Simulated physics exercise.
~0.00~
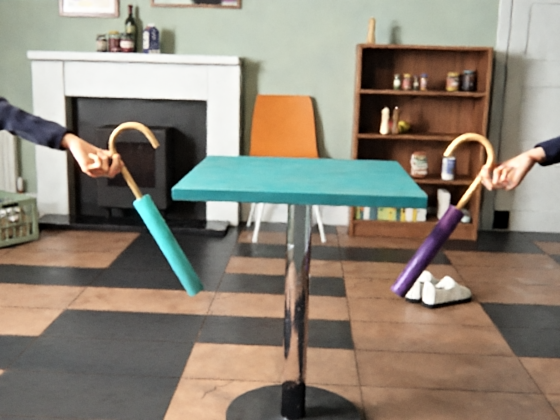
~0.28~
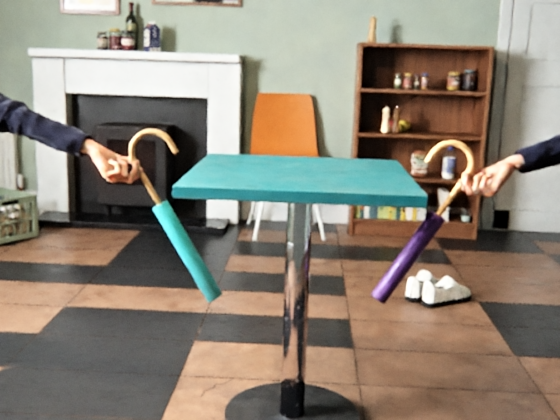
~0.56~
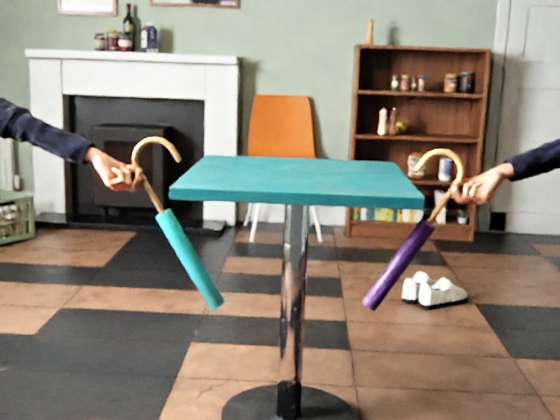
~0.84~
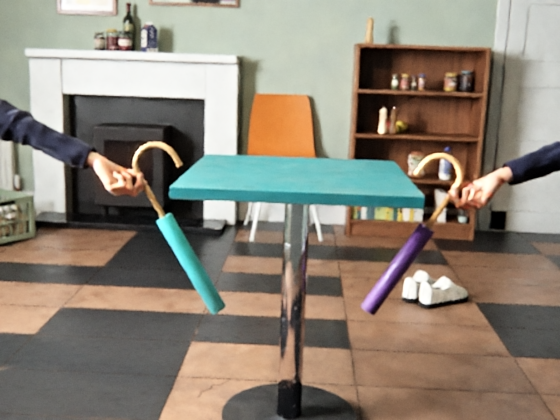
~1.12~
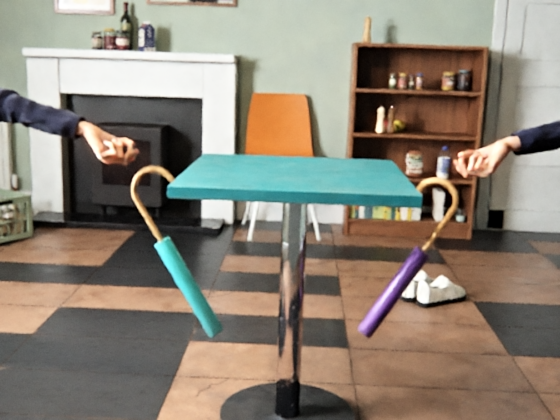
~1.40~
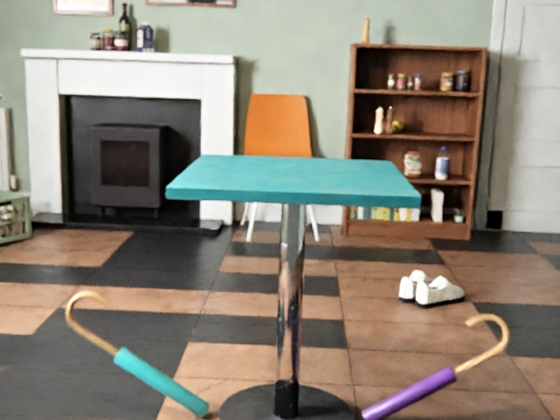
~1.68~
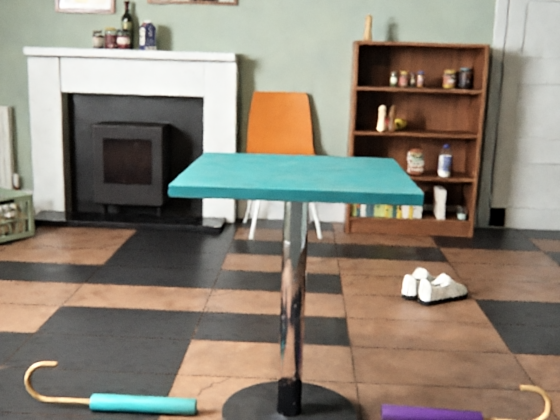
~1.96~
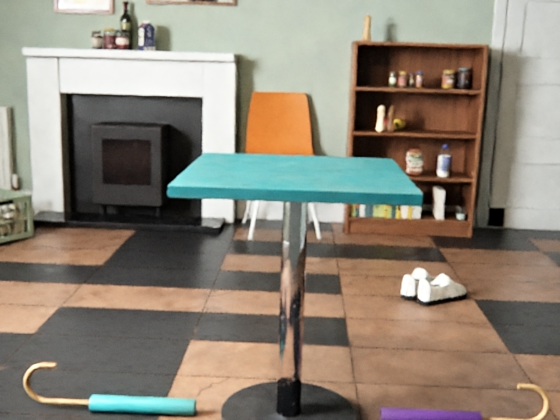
In this clip, two hands bring a turquoise umbrella and a purple umbrella by their curved handles to opposite ends of a small turquoise table and let go. Both umbrellas slip off, drop and tip over, and end up lying on the floor.
